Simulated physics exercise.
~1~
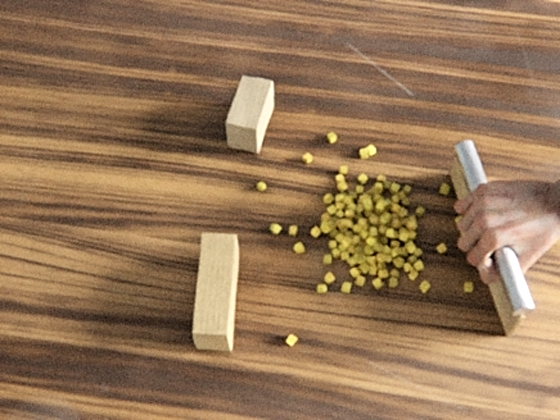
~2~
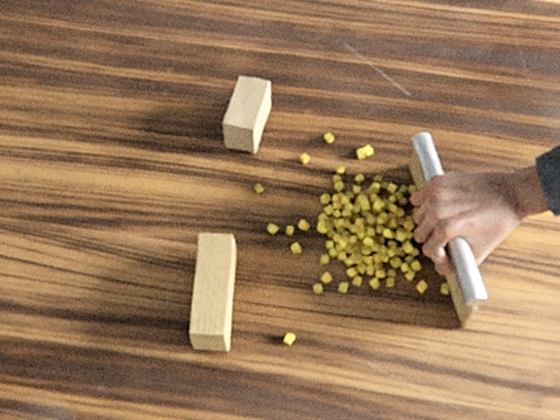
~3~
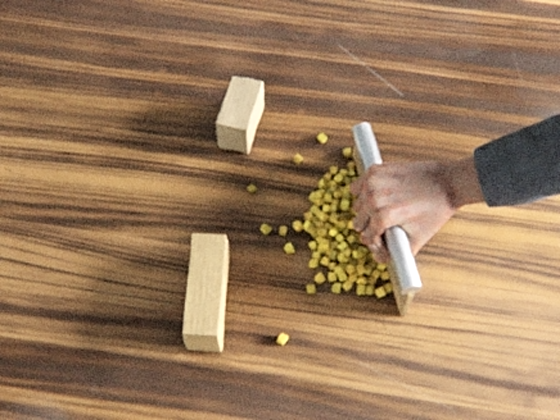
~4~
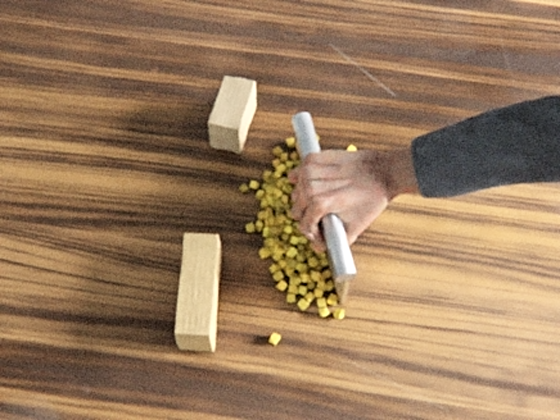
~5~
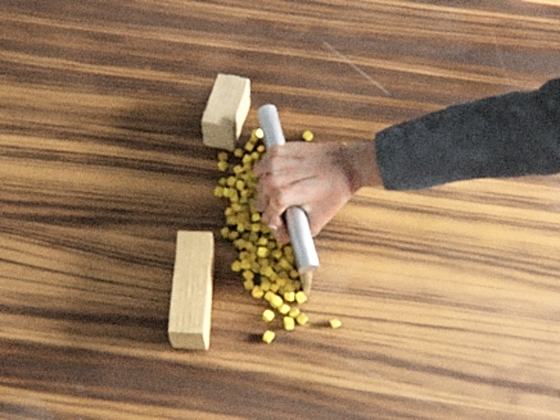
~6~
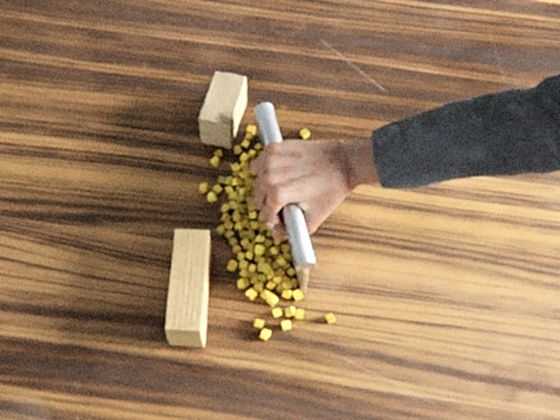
A hand gripping a scraper with a silvery, rounded handle starts at the right of a striped wooden tabletop, beside a loose scatter of small yellow cubes. It pushes the scraper left, and a dark gray sleeve comes into view as the blade reaches the pile. The cubes bunch together and slide toward two pale wooden blocks standing apart with a gap between them. As the push continues, the pile stretches into a long band along the blade. The scraper slows to a stop near the blocks, with nearly all the cubes still short of them and only a few at the gap.
